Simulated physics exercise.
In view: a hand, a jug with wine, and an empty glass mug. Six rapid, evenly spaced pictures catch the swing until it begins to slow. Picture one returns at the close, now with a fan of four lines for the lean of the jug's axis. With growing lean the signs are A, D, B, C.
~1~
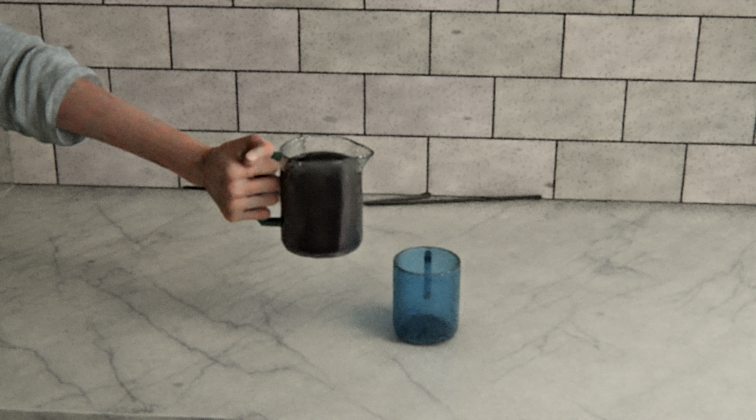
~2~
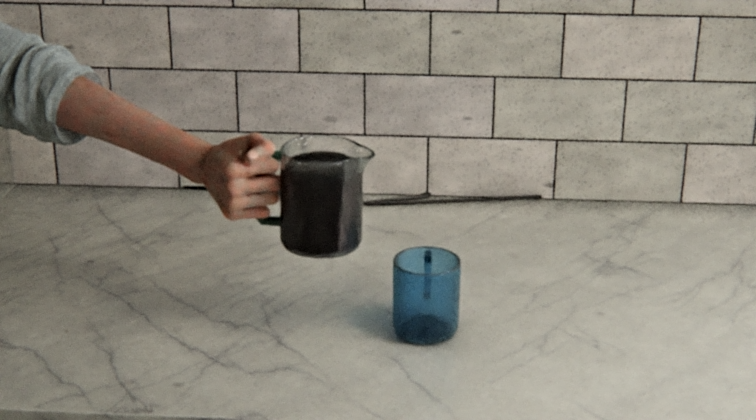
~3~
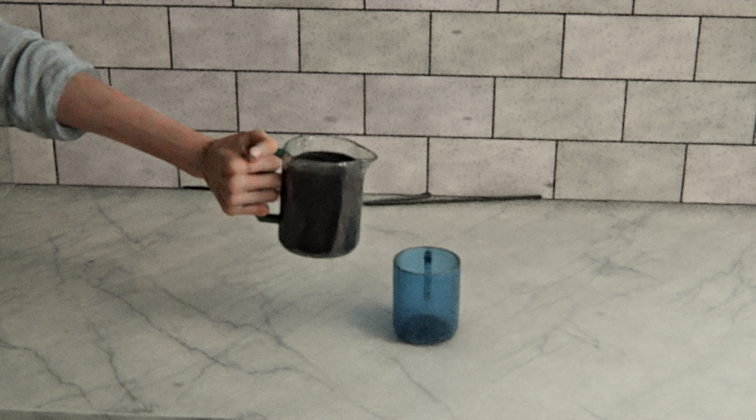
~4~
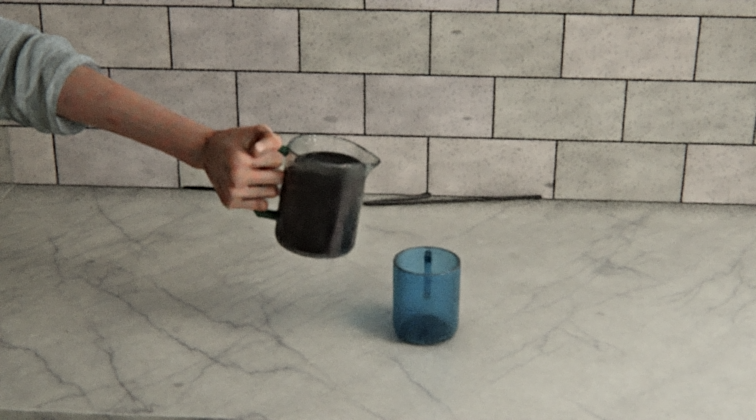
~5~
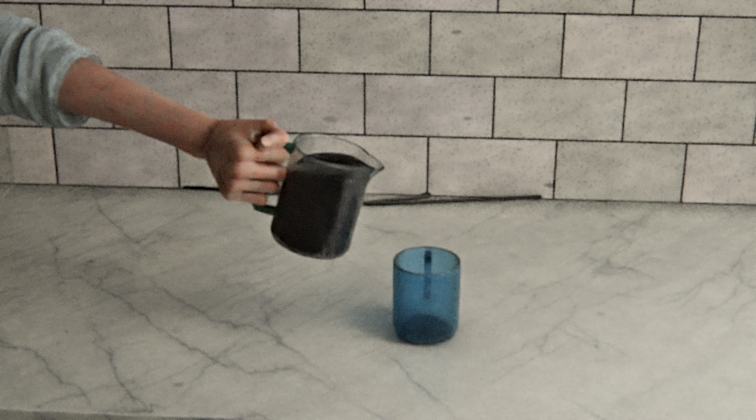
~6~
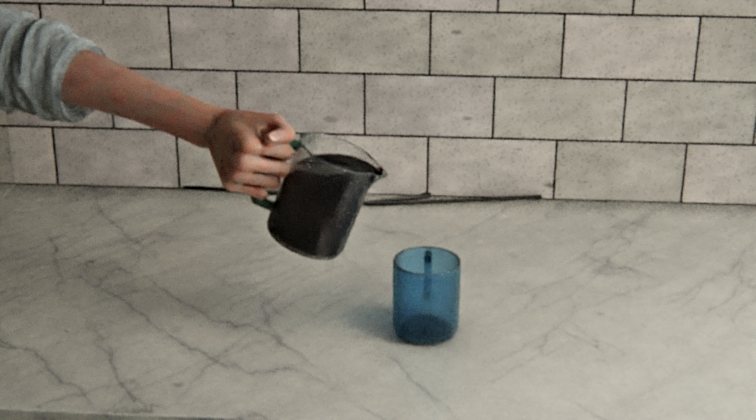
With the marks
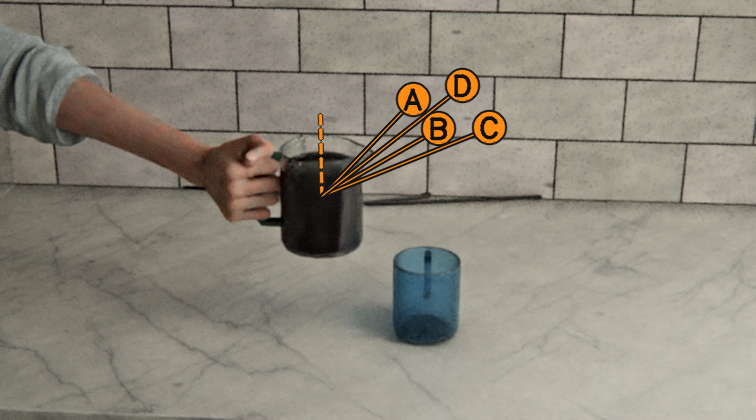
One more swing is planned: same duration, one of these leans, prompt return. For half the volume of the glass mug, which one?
Line B does it best.
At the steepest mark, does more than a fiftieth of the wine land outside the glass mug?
No, it does not.
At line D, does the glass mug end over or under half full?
Under.
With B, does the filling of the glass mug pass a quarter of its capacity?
Yes, it does.
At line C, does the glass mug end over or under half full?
Over half.
In orange, A at (401, 112); B at (423, 137); C at (474, 134); D at (450, 96).
With A, the glass mug ends with about 22 % of what it can hold.
With B, the glass mug ends with about 50 % of what it can hold.
With C, the glass mug ends with about 69 % of what it can hold.
With D, the glass mug ends with about 35 % of what it can hold.
